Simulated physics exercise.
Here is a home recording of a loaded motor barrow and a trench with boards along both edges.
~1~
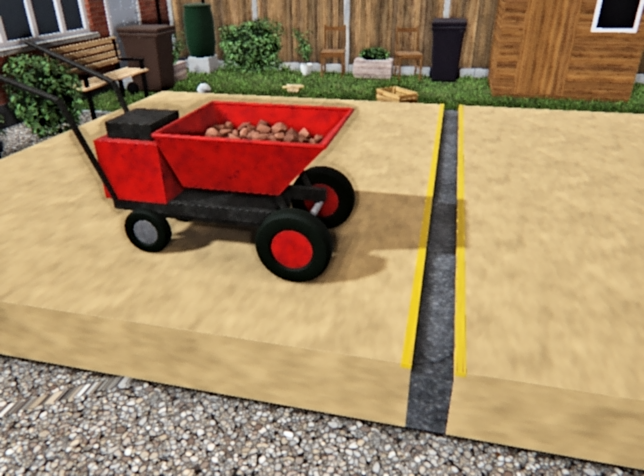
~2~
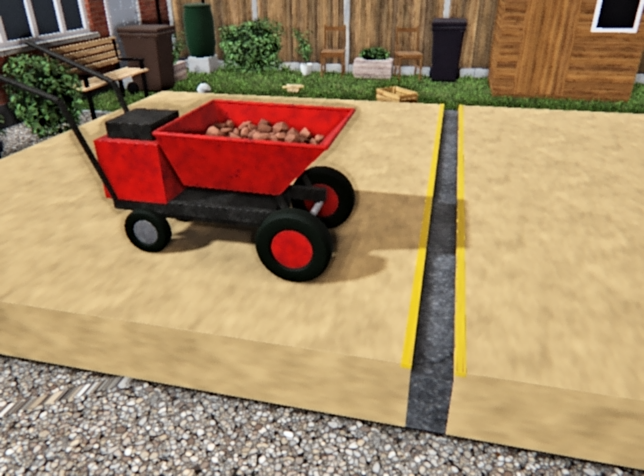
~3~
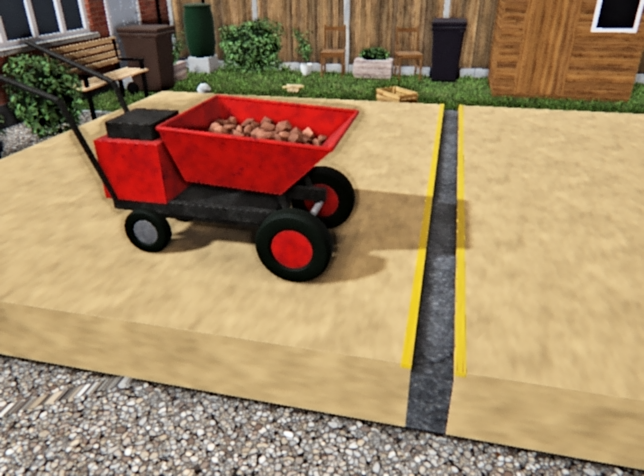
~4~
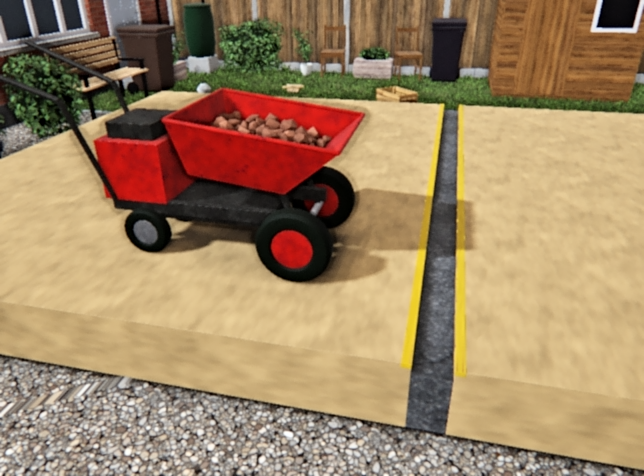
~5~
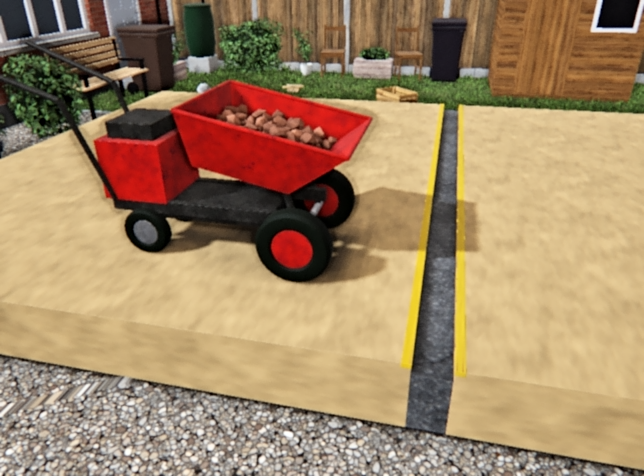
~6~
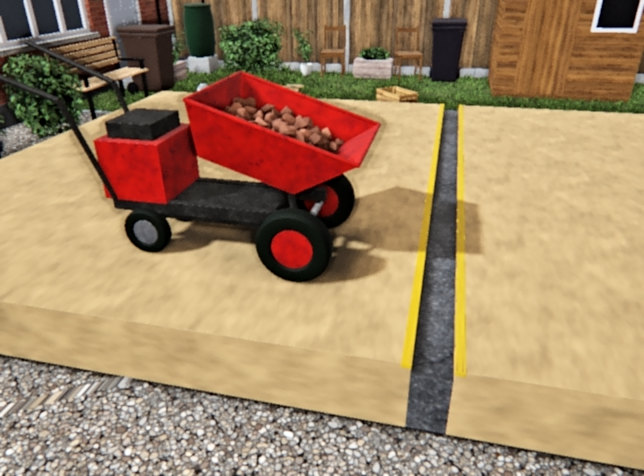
A red motor barrow loaded with rubble stands still while its skip slowly tilts right.
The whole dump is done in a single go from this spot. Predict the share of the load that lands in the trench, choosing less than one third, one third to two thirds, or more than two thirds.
The trench ends up with a part from a third to two thirds.
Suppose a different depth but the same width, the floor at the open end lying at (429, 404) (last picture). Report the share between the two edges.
Around 80 percent.
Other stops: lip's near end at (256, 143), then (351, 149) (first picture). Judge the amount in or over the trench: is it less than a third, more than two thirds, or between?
At the first stop the answer is less than a third, and at the second it is one to two thirds.
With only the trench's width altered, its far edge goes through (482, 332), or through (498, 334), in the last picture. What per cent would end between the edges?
First try: About 70 %; second try: About 70 %.
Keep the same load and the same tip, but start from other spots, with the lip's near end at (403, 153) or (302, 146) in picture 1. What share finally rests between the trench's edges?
You'd see around 0 per cent the first time and around 40 per cent the second.
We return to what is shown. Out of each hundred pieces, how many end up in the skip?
5 %, about.
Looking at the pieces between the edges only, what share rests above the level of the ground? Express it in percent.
Around 55 in a hundred.
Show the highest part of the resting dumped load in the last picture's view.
Near (431, 246).
Soon after the last picture, skip tipped steeply; all in the skip.
A little later, skip tipped steeply; most in the skip; a stray few short of the trench; about a quarter in or heaped over the trench; a stray few falling.
Later still, skip tipped right over; a small part in the skip; about a quarter short of the trench; about half in or heaped over the trench; about a quarter beyond it.
At rest, skip tipped right over; a small part in the skip; about a quarter short of the trench; about half in or heaped over the trench; about a quarter beyond it.
